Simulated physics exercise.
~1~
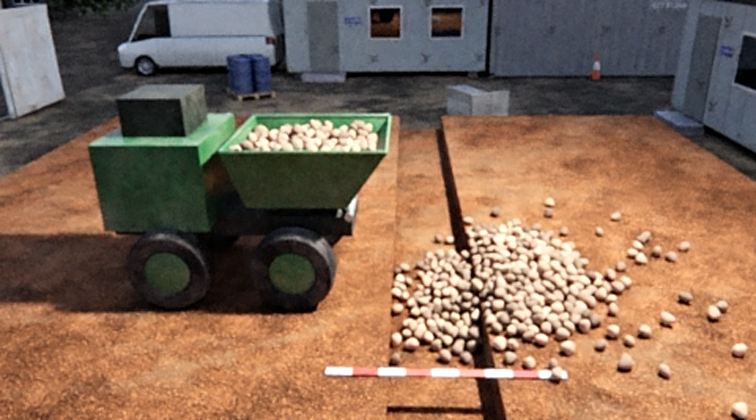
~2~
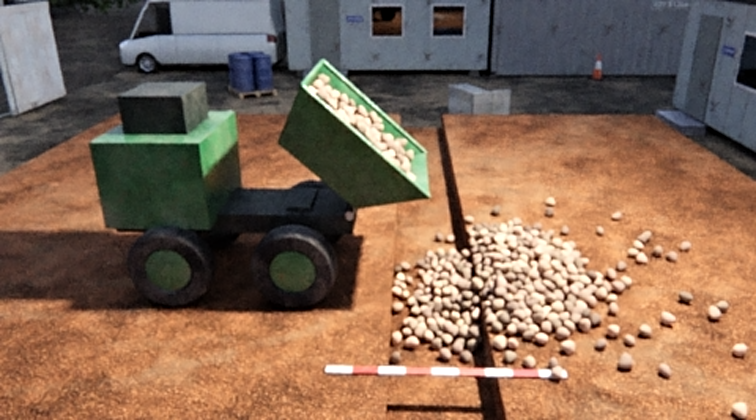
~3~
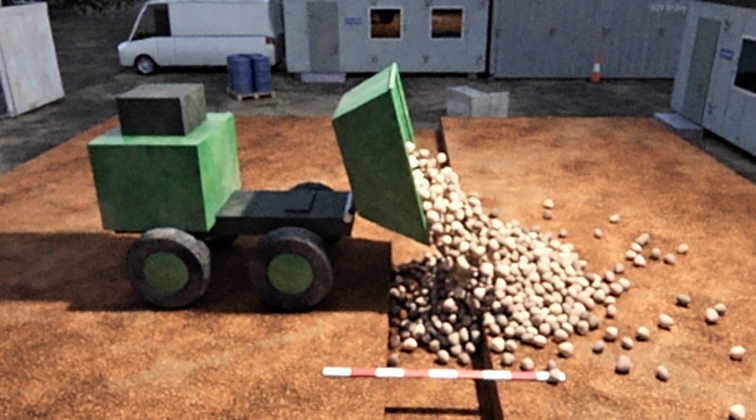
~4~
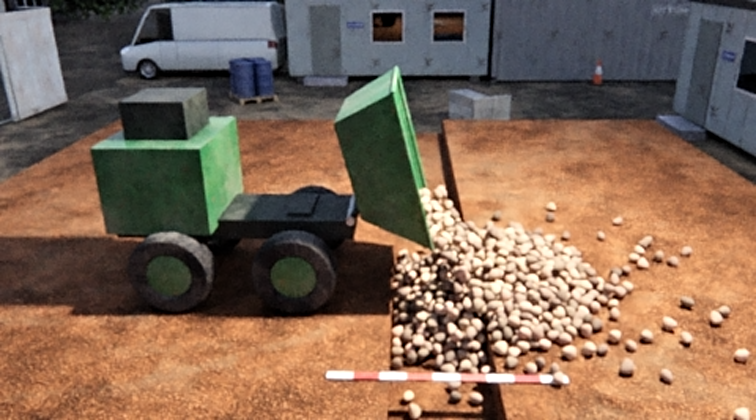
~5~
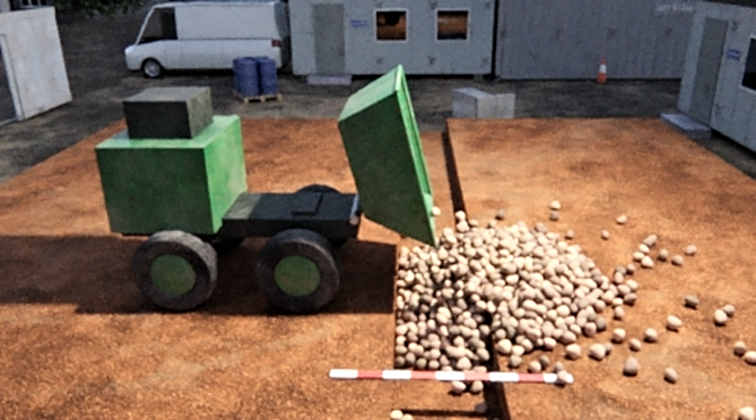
The clip opens on a small green dumper with black wheels, its body full of pale rounded stones, standing left of a heap that already lies across a narrow trench in orange-brown ground. A red and white striped staff lies in front, with a van, blue barrels and cabins behind. The body tilts up toward the right, the stones still inside it. It tips steeper, and the stones pour down onto the heap over the trench. The flow thins, and a few stones roll forward past the staff. Finally the body stays steeply raised and emptied above the larger heap.
